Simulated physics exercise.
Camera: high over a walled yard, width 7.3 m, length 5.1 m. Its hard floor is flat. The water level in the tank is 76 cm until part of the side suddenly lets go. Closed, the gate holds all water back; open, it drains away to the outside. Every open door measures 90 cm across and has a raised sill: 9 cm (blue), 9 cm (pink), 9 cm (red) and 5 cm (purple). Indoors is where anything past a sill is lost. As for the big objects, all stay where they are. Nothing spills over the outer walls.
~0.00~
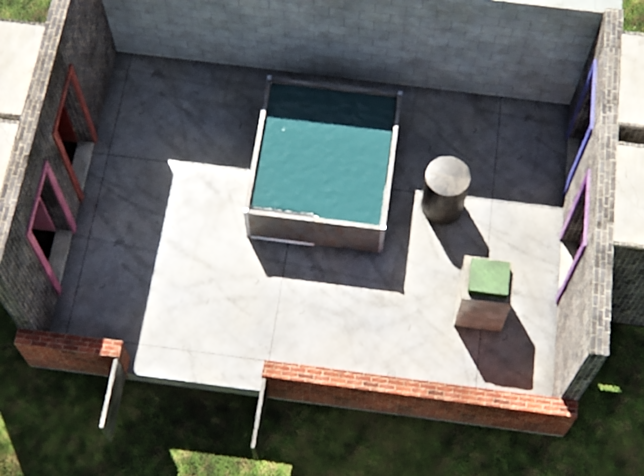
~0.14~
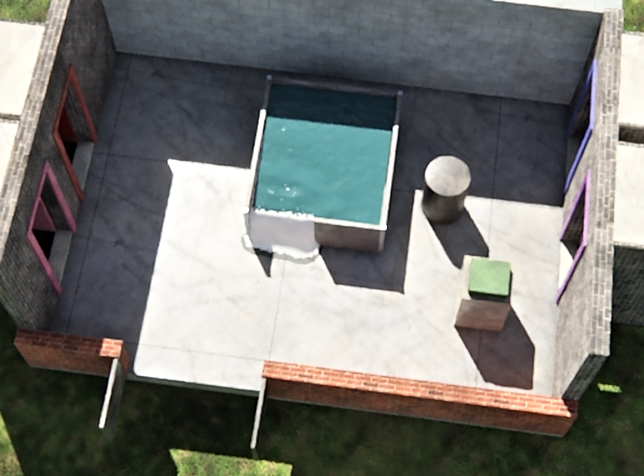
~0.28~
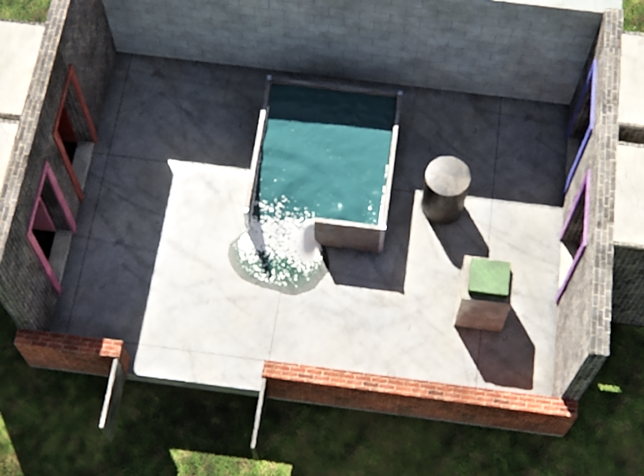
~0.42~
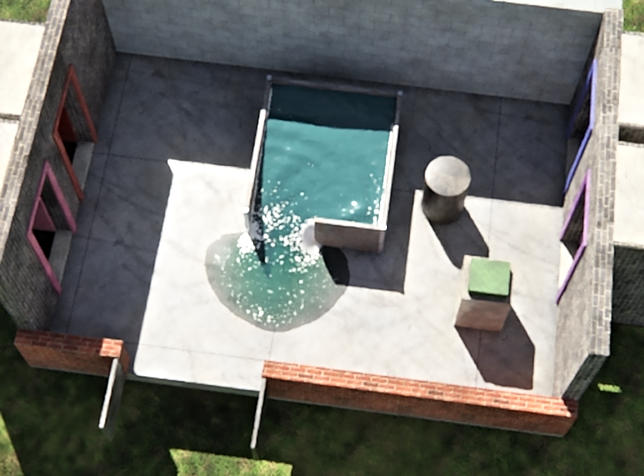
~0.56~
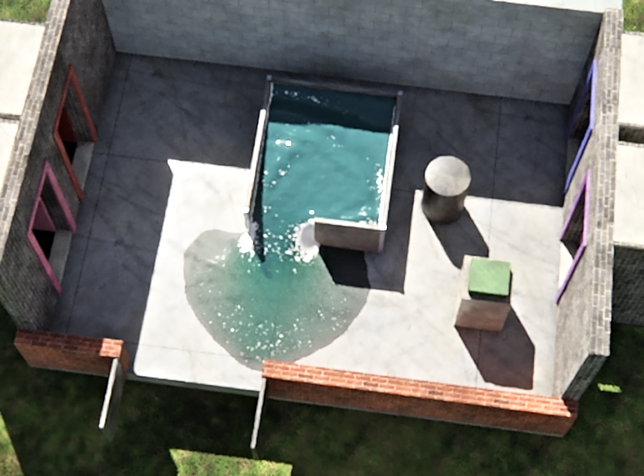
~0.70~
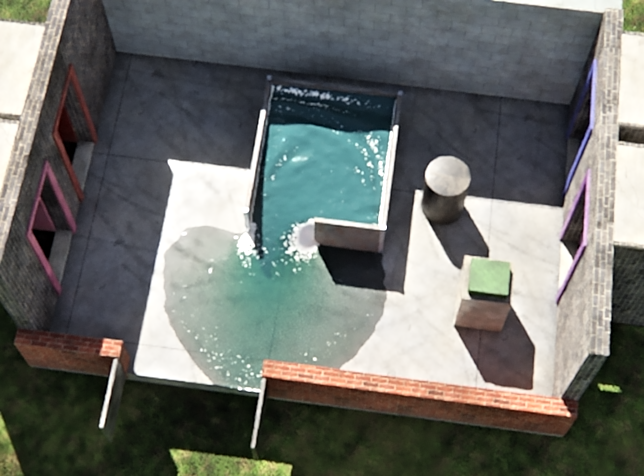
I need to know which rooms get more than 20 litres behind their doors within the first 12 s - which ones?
As I see it, the blue door lets in less than the limit; the pink door lets in less than the limit; the red door lets in less than the limit; the purple door lets in less than the limit.
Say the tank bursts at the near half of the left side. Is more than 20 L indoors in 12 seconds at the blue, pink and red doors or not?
Here's how it goes: Blue falls short, pink exceeds it, red exceeds it.
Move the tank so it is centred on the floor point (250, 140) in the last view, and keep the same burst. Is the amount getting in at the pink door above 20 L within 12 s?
With that change, the limit at the pink door is surpassed.
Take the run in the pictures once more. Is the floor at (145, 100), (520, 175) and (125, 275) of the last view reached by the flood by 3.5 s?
Untouched, untouched, submerged.
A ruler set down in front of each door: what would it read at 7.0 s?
Depths in centimetres - blue: 3, pink: 5, red: 2, purple: 5.
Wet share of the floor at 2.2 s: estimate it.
Some 30 per cent of the floor is wet.
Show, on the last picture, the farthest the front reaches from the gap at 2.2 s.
(542, 411).
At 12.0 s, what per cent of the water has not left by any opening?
52 %.
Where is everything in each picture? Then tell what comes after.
In the first frame, the tank at (325, 154) is whole and still, 76 cm deep.
In the second frame, the front is at (245, 237), 0.6 m from the gap at (282, 230); 0.3 m2 of floor is under water; 76 cm left at the back of the tank.
In the third frame, water pours out at (282, 231) and has run 0.9 m, to (306, 286); typically 12 cm deep outside, 76 cm at the tank's back.
In the fourth frame, the front is at (287, 326), 1.4 m from the gap at (282, 231); 2.2 m2 of floor is under water; 76 cm left at the back of the tank.
In the fifth frame, water pours out at (282, 231) and has run 2.0 m, to a hidden place; typically 6 cm deep outside, 74 cm at the tank's back.
In the sixth frame, the front is at a hidden place, 2.5 m from the gap at (282, 231); 5.4 m2 of floor is under water; 68 cm left at the back of the tank.
After 1.4 s water covers 25 % of the floor and is deepest (40 cm) near (275, 248); blue door not reached, pink door not reached, red door not reached, purple door not reached.
After 2.2 s water covers 30 % of the floor and is deepest (33 cm) near (279, 376); blue door not reached, pink door 3 cm at the sill, 0 L in, red door not reached, purple door not reached.
After 3.5 s water covers 45 % of the floor and is deepest (24 cm) near (275, 248); blue door not reached, pink door 5 cm at the sill, 0 L in, red door not reached, purple door 4 cm at the sill, 0 L in.
After 7.0 s water covers 85 % of the floor and is deepest (12 cm) near (279, 376); blue door 3 cm at the sill, 0 L in, pink door 5 cm at the sill, 0 L in, red door 2 cm at the sill, 0 L in, purple door 5 cm at the sill, 1 L in.
After 12.0 s water covers 95 % of the floor and is deepest (9 cm) near (404, 87); blue door 7 cm at the sill, 0 L in, pink door 2 cm at the sill, 0 L in, red door 2 cm at the sill, 0 L in, purple door 4 cm at the sill, 2 L in.
